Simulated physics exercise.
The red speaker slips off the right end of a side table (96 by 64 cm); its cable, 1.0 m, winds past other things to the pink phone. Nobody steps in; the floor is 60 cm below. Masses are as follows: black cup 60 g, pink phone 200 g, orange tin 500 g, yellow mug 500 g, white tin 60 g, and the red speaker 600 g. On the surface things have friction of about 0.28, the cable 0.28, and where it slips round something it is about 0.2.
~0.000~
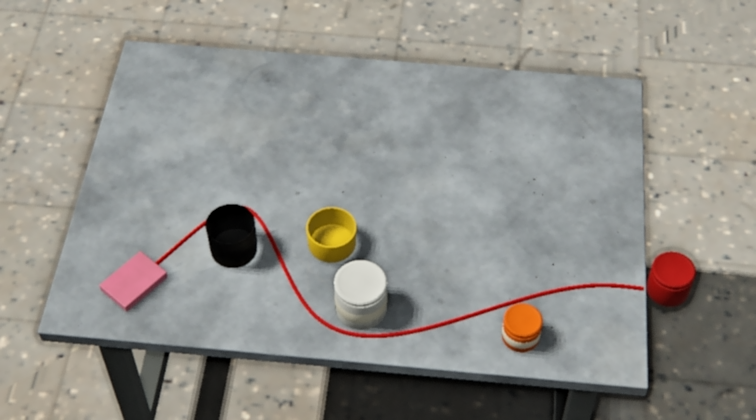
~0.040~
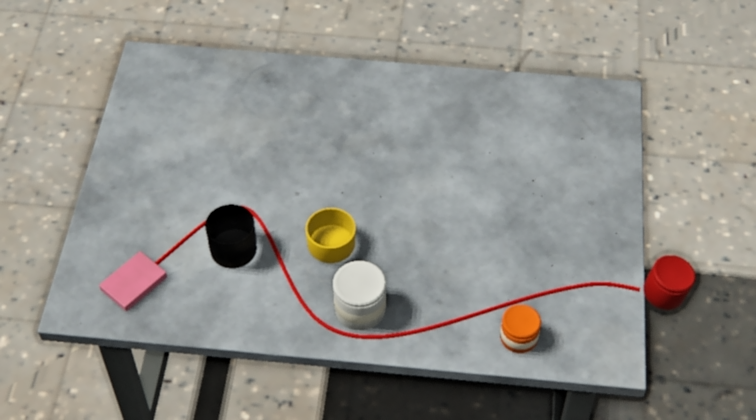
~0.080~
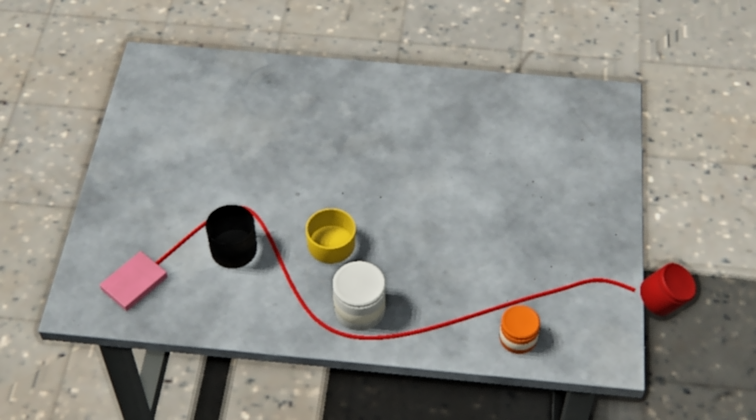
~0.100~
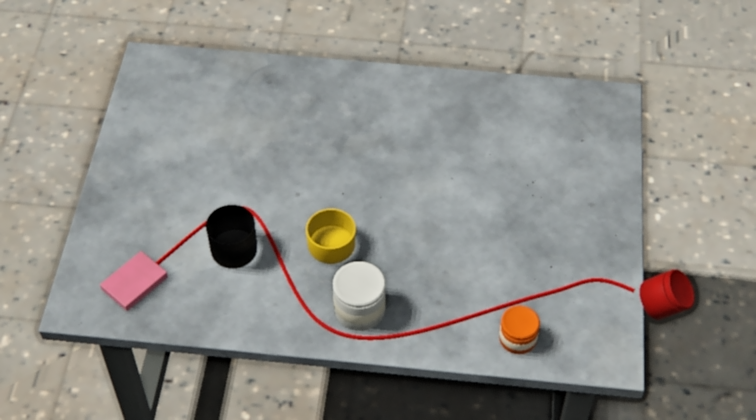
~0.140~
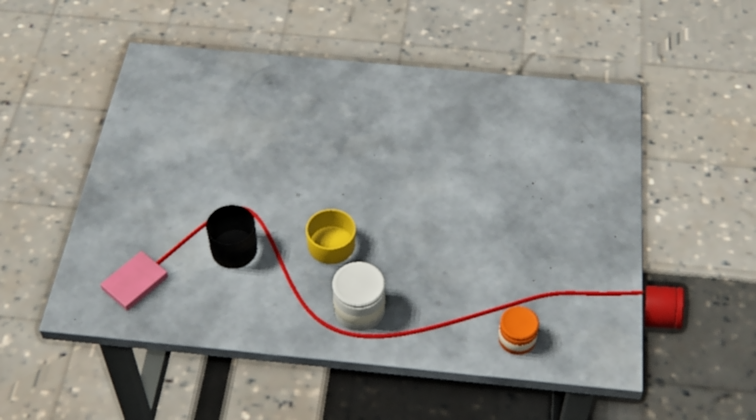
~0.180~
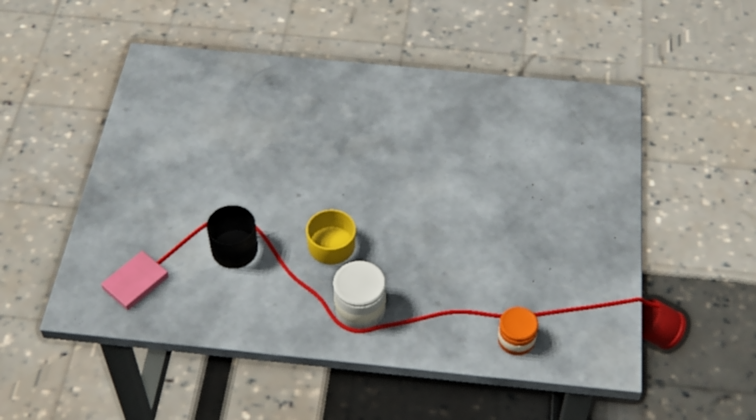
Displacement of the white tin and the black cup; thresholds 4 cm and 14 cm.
Displacement: White tin - high; black cup - high.
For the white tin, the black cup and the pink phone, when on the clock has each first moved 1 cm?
White tin 0.22 s, black cup 0.24 s, pink phone 0.30 s.
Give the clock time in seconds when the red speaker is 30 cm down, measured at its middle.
Time: 0.32 s.
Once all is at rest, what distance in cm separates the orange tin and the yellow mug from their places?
Final offset from start: Orange tin = 4 cm, yellow mug = 2 cm.
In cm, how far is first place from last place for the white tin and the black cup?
I'd say the white tin shifts around 35 cm while the black cup ends up off the top.
By 0.4 s, the cable's tail end at (330, 310); black cup 28 cm off its start, white tin 24 cm off its start, pink phone 30 cm off its start.
By 0.7 s, the cable's tail end at (489, 313); black cup over the edge, white tin 35 cm off its start, pink phone 59 cm off its start.
By 0.9 s, the cable's tail end at (498, 317); black cup over the edge, white tin 35 cm off its start at (460, 132), pink phone 61 cm off its start at (502, 339).
By 1.2 s, the cable's tail end at (498, 317); black cup over the edge, white tin 35 cm off its start, pink phone 61 cm off its start.
By 2.4 s, the cable's tail end at (498, 317); black cup over the edge, white tin 35 cm off its start at (460, 132), pink phone 61 cm off its start at (502, 339), red speaker over the edge.
